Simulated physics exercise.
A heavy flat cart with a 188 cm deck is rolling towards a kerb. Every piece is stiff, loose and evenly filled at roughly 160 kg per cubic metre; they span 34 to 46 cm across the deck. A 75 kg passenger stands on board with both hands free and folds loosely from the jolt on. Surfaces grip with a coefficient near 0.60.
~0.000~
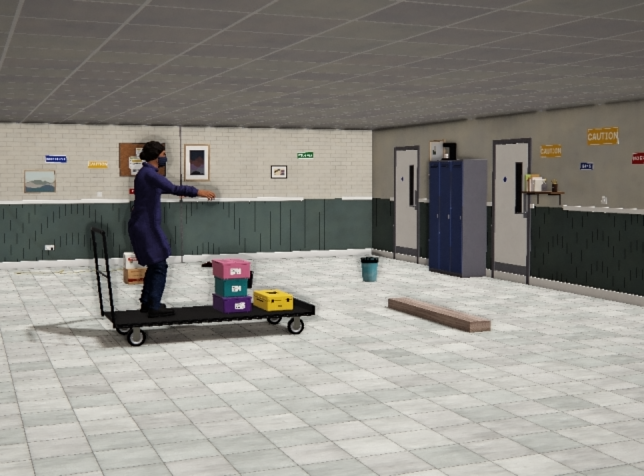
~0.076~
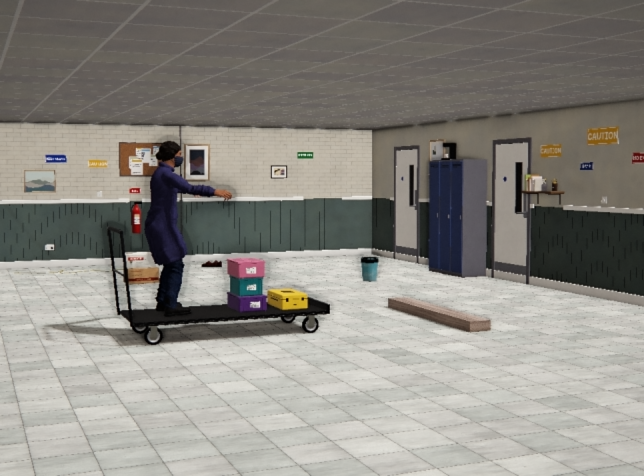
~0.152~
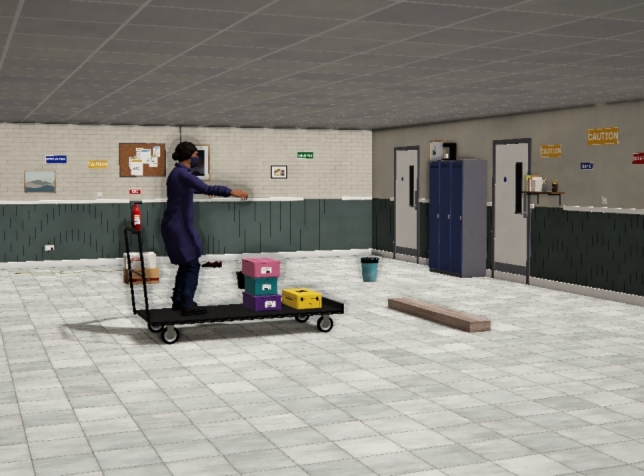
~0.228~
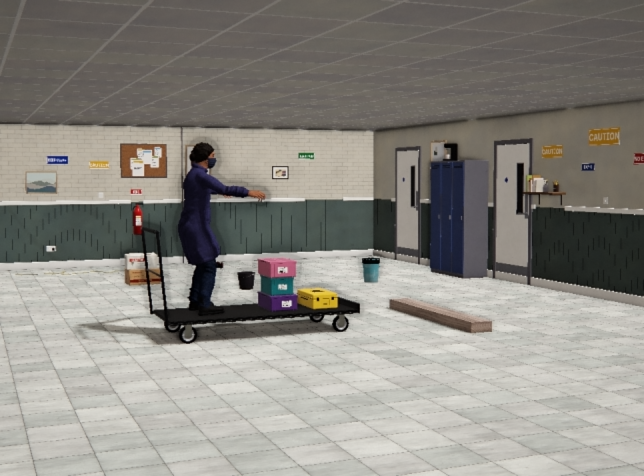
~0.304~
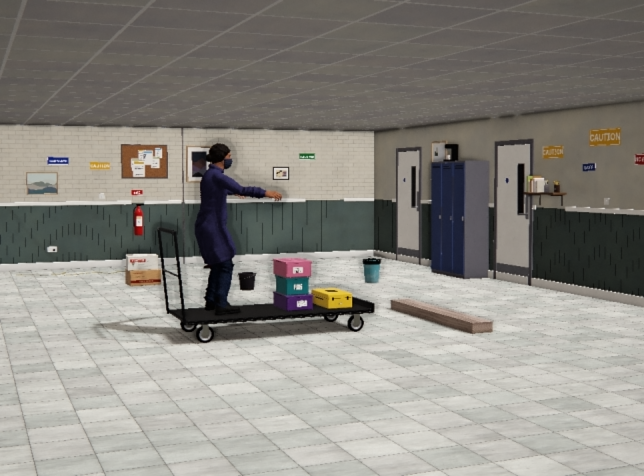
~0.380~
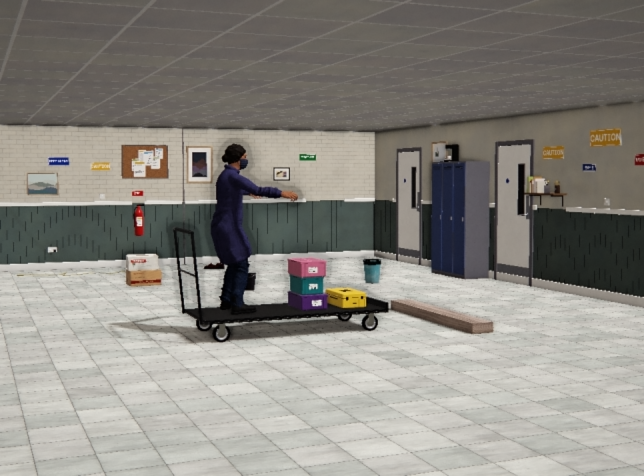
A person in a long dark-blue coat and dark cap stands on a black flatbed cart, one arm stretched forward, beside stacked pink, teal and purple boxes and a yellow one. The cart rolls steadily rightward across a pale tiled room, its rider and load keeping their places. Seen from the side by a still camera, a wooden beam lies ahead on the floor, with blue lockers and grey doors behind.
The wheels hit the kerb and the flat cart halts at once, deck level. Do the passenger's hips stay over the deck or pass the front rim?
The passenger's hips stay over the deck.
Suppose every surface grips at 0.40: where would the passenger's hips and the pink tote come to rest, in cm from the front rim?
In that case hips 50 behind, pink 100 past.
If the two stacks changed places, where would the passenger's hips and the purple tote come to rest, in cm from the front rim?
In that case hips 40 behind, purple 20 behind.
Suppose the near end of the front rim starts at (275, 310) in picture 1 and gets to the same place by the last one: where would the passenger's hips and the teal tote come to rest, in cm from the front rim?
In that case hips 10 past, teal 30 past.
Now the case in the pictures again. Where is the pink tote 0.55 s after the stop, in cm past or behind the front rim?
Some 15 cm behind it.
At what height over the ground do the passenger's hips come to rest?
Some 55 cm up.
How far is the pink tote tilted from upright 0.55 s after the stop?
It is tilted some 30°.
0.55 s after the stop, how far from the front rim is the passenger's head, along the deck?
Some 10 cm behind it.
Impact comes at 0.75 s.
After 1.30 s the passenger's hips are 75 cm behind the rim, near (373, 264) in the last picture's view.
After 1.75 s the passenger's hips are 54 cm behind the rim, near (391, 270) in the last picture's view.
At the end, 2.8 s, past the rim, pink tote; behind it, yellow toolbox, teal tote, purple tote and the passenger's hips.
